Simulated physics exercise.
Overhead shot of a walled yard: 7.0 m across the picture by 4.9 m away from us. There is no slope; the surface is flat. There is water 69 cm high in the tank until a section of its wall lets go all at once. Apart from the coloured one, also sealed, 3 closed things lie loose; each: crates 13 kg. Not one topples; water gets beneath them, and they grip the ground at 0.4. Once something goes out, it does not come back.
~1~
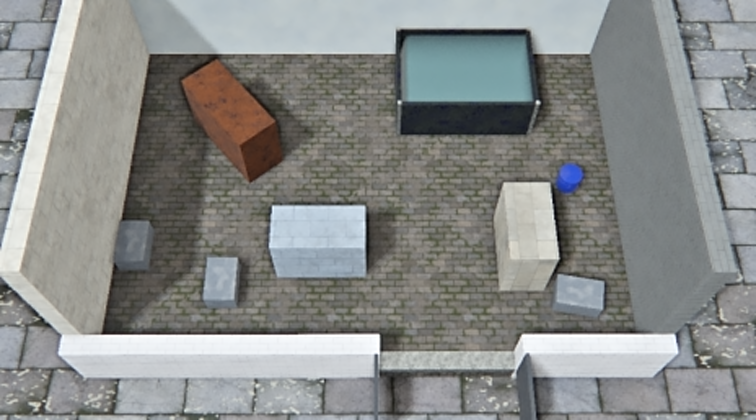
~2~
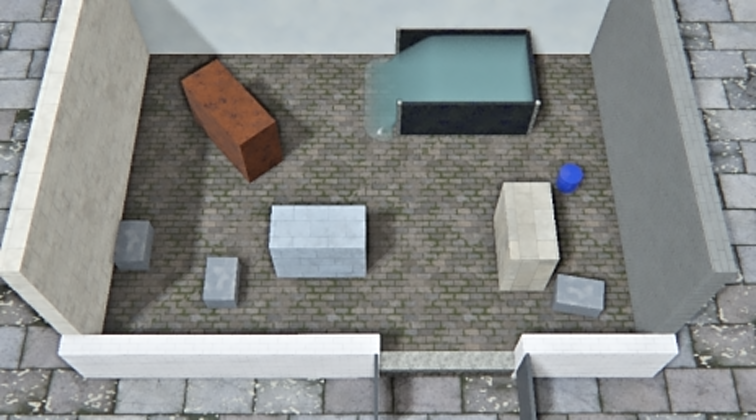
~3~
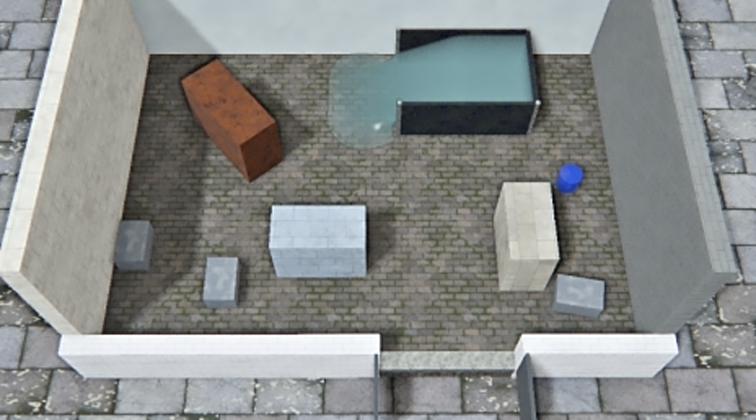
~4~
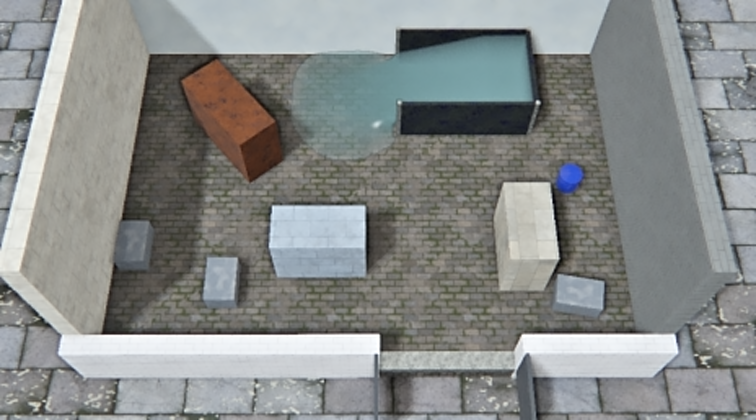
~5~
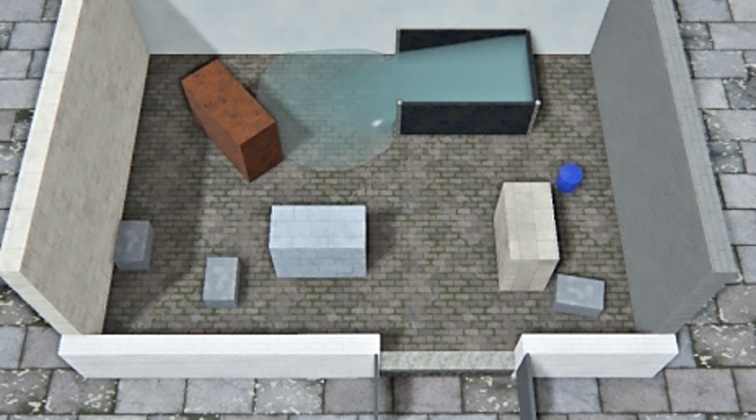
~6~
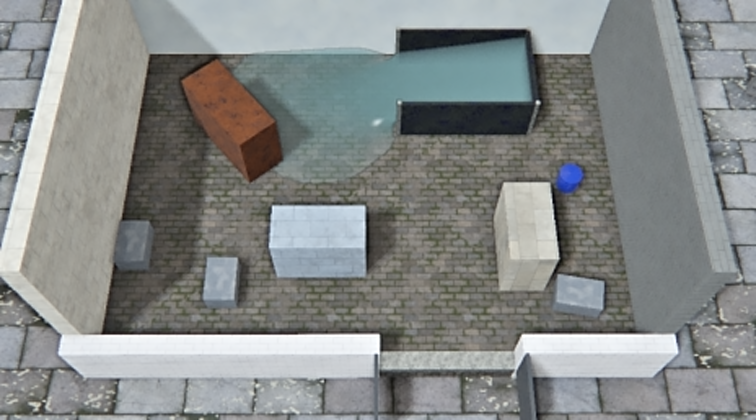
Water pours from the dark tank and spreads left across the paving to the rusty block.
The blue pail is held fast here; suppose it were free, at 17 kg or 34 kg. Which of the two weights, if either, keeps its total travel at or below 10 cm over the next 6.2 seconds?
The smaller one already does.
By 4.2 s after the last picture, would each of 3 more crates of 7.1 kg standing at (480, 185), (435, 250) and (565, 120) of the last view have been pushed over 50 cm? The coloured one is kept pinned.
Order as listed: Inside the limit, inside the limit, inside the limit.
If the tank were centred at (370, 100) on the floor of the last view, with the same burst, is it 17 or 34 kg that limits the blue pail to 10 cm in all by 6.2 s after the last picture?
Well, in that case the lighter one is plenty.
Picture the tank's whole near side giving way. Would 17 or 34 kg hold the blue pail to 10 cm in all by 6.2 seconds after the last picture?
Under that change, only the second option works.
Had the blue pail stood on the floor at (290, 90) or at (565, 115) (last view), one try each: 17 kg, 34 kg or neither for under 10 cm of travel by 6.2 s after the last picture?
In turn: Both fail; the lighter suffices.
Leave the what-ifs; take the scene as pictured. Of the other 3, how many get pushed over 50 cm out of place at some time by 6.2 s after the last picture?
That comes to 2.
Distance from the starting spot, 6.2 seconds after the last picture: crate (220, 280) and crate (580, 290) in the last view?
150 cm and 0 cm.
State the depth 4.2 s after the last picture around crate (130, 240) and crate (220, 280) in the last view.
Depth approx. 19 cm / 17 cm.
Then, 0.6 s after the last picture the blue pail would be 0 cm from its start with 17 kg and 0 cm from its start with 34 kg; 0 cm of water round it then.
Then, 2.3 s after the last picture the blue pail would be 0 cm from its start with 17 kg and 0 cm from its start with 34 kg; 0 cm of water round it then.
Then, 4.2 s after the last picture the blue pail would be 0 cm from its start with 17 kg and 0 cm from its start with 34 kg; 0 cm of water round it then.
Then, 6.2 s after the last picture the blue pail would be 0 cm from its start with 17 kg and 0 cm from its start with 34 kg; 1 cm of water round it then.
